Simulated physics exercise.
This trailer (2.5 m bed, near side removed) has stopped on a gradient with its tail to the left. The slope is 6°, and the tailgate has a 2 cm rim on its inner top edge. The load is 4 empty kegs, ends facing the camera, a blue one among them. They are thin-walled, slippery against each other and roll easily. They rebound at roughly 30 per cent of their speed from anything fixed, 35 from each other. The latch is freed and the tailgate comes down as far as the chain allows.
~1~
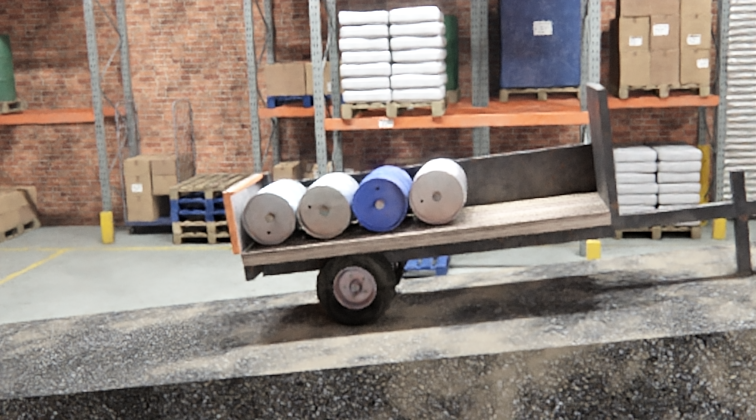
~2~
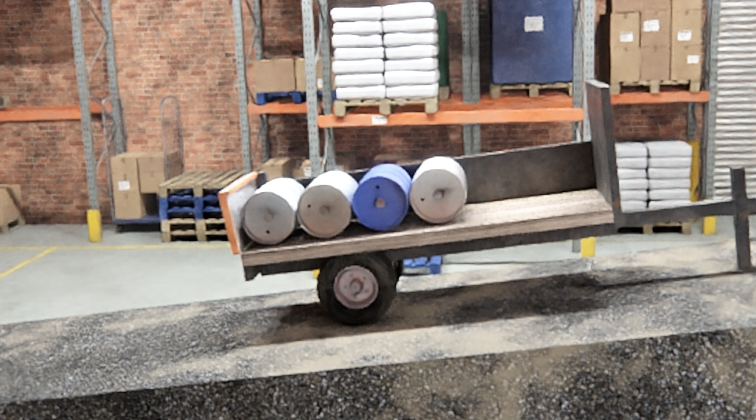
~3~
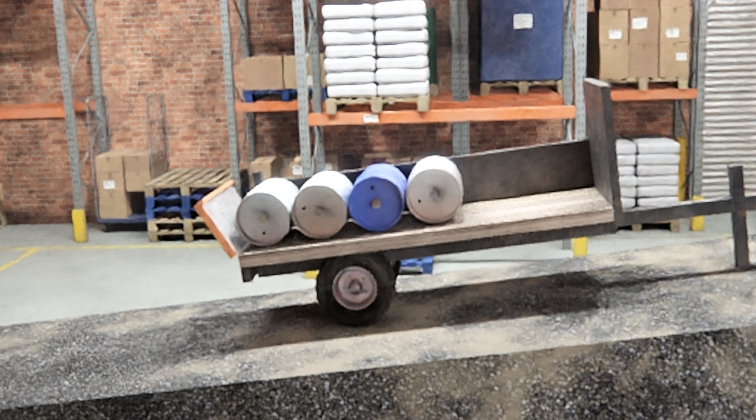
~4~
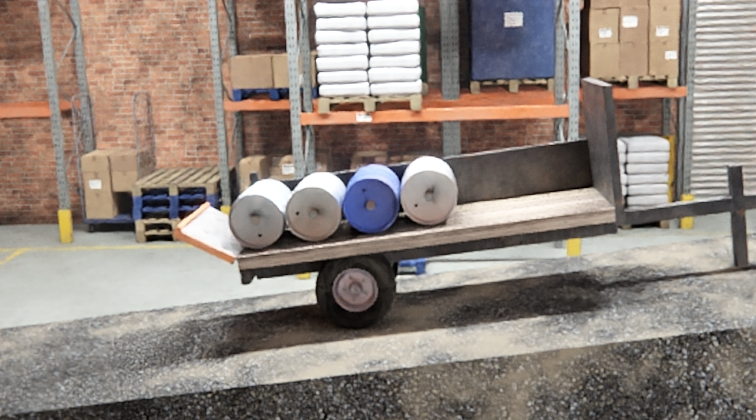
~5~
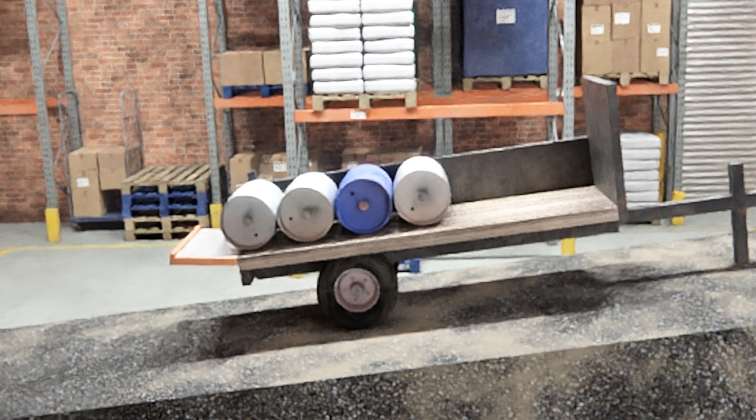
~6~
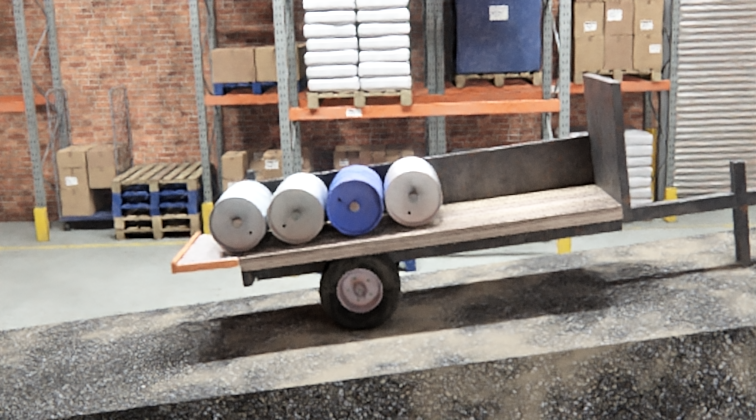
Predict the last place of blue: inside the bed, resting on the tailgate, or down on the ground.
The blue keg comes to rest down on the ground.
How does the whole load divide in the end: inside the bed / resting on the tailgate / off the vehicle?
0, 0 and 4.
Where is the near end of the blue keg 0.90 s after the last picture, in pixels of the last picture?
At about (279, 218).
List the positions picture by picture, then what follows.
Blue at (379, 205); gate 84° above level, tip at (227, 195); 4 of the 4 make up the bottom layer on the bed, in the first picture.
Blue at (380, 204); gate 80° above level, tip at (222, 195), in the second picture.
Blue at (376, 204); gate 58° above level, tip at (198, 206), in the third picture.
Blue at (371, 206); gate 27° above level, tip at (177, 234), in the fourth picture.
Blue at (364, 206); gate 2° above level, tip at (173, 261), in the fifth picture.
Blue at (355, 208); gate 4° below level, tip at (175, 269), in the sixth picture.
Then, 0.4 s after the last picture, blue is on the bed, 60 cm short of the hinge, rolling left; 0 gone off the back.
Then, 0.9 s after the last picture, blue is on the bed, 30 cm short of the hinge, rolling left; 1 gone off the back.
Then, 1.5 s after the last picture, blue is on the gate, 10 cm past the hinge, rolling left; 2 gone off the back.
Then, 2.1 s after the last picture, blue is dropping off the gate; 3 gone off the back.
At rest (5.0 s after the last picture), blue is out on the ground; 4 gone off the back.
